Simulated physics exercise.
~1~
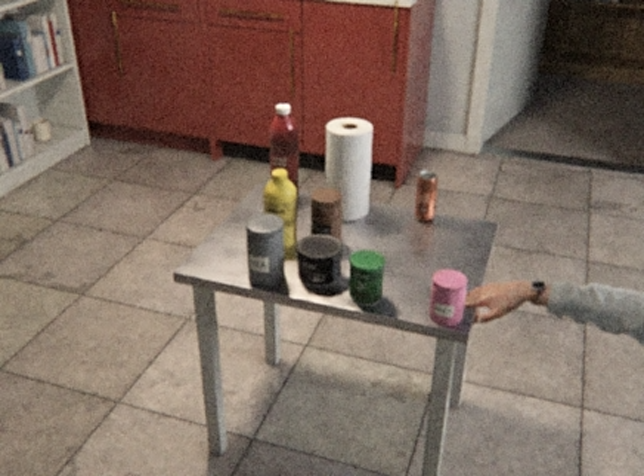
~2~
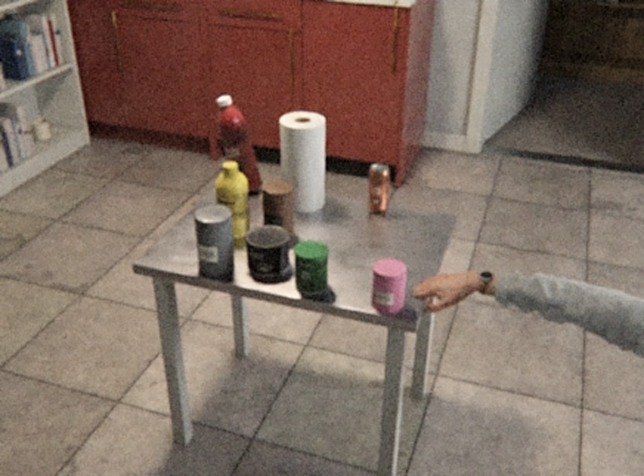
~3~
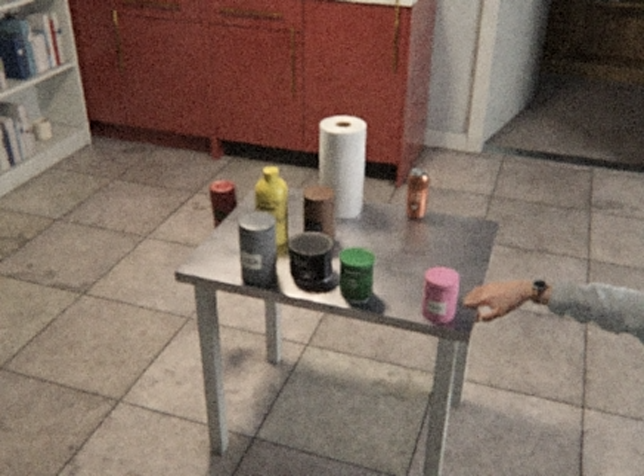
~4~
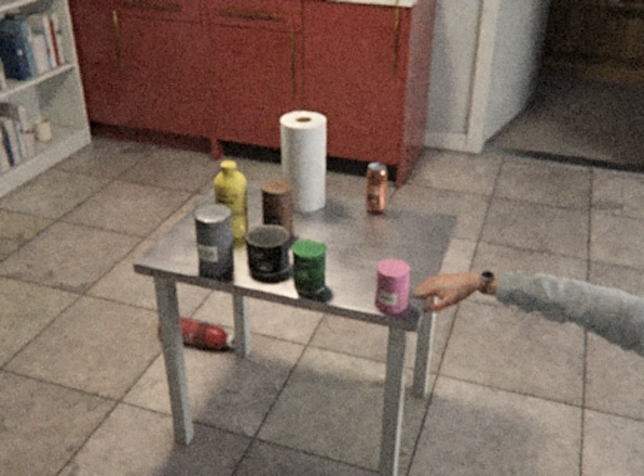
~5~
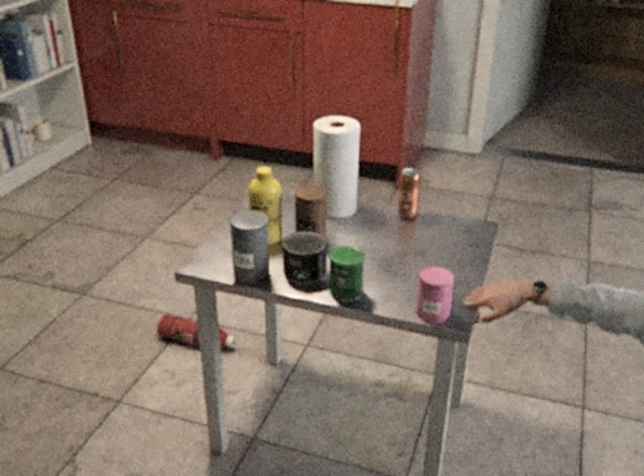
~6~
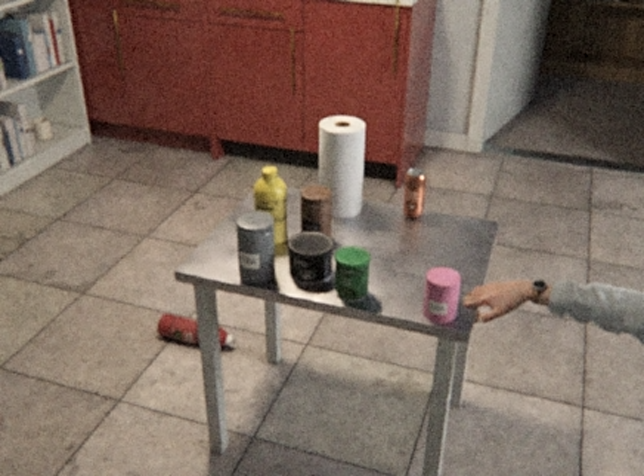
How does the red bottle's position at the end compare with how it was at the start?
At the start the red bottle stands upright at the back of the table, but by the end it is lying on its side on the floor.
The clip opens on a small table in a tiled room with red cupboards, crowded with bottles, jars, tins and a tall white roll, while a hand rests at its right edge. The hand and table shift left, and the tall red bottle at the back leans over. As the table slides back right, the bottle drops upside down past the far left edge. The table moves left again, with the bottle now lying on the floor, then returns right. At the end the table is near its starting place, the other items still standing on it.
